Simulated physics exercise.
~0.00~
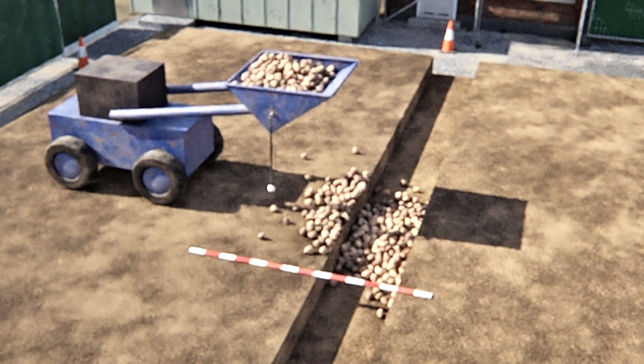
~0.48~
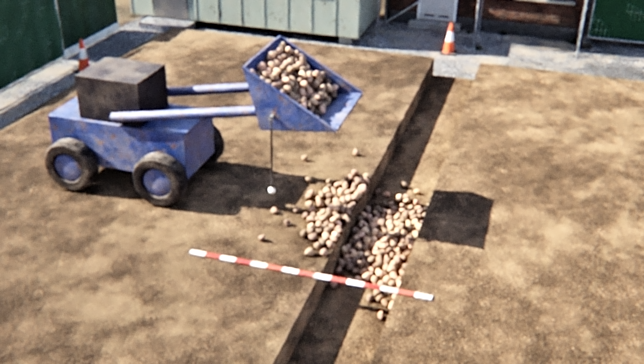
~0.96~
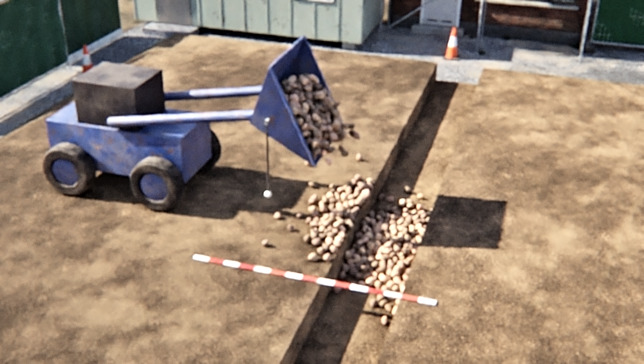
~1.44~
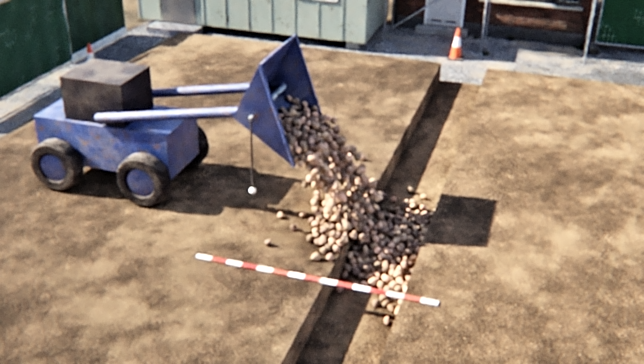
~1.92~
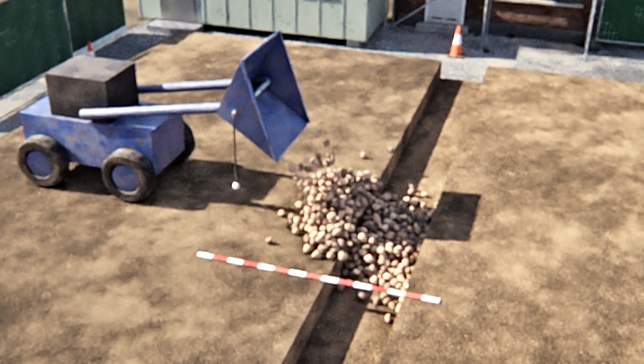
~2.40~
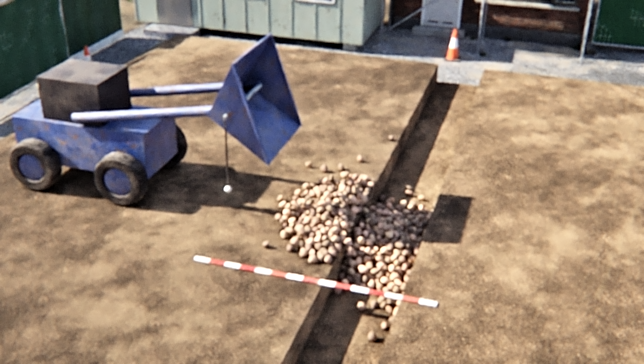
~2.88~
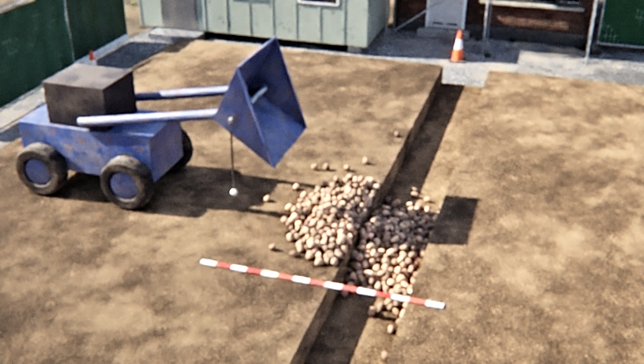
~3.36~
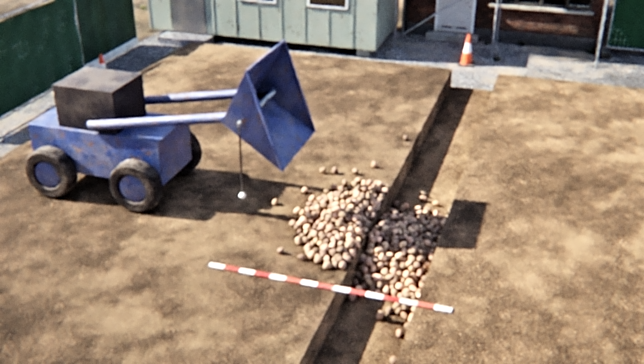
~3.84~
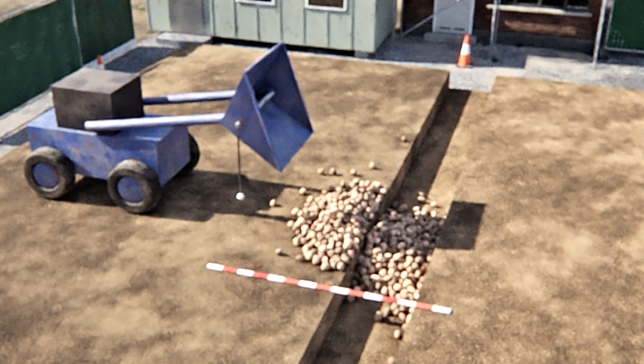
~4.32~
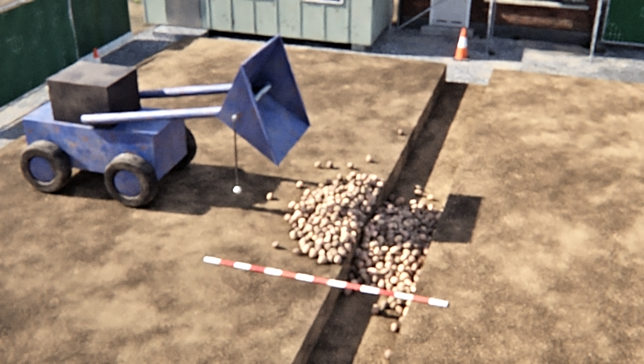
A blue loader tips its bucket while backing left, spilling cobbles beside and into a trench.
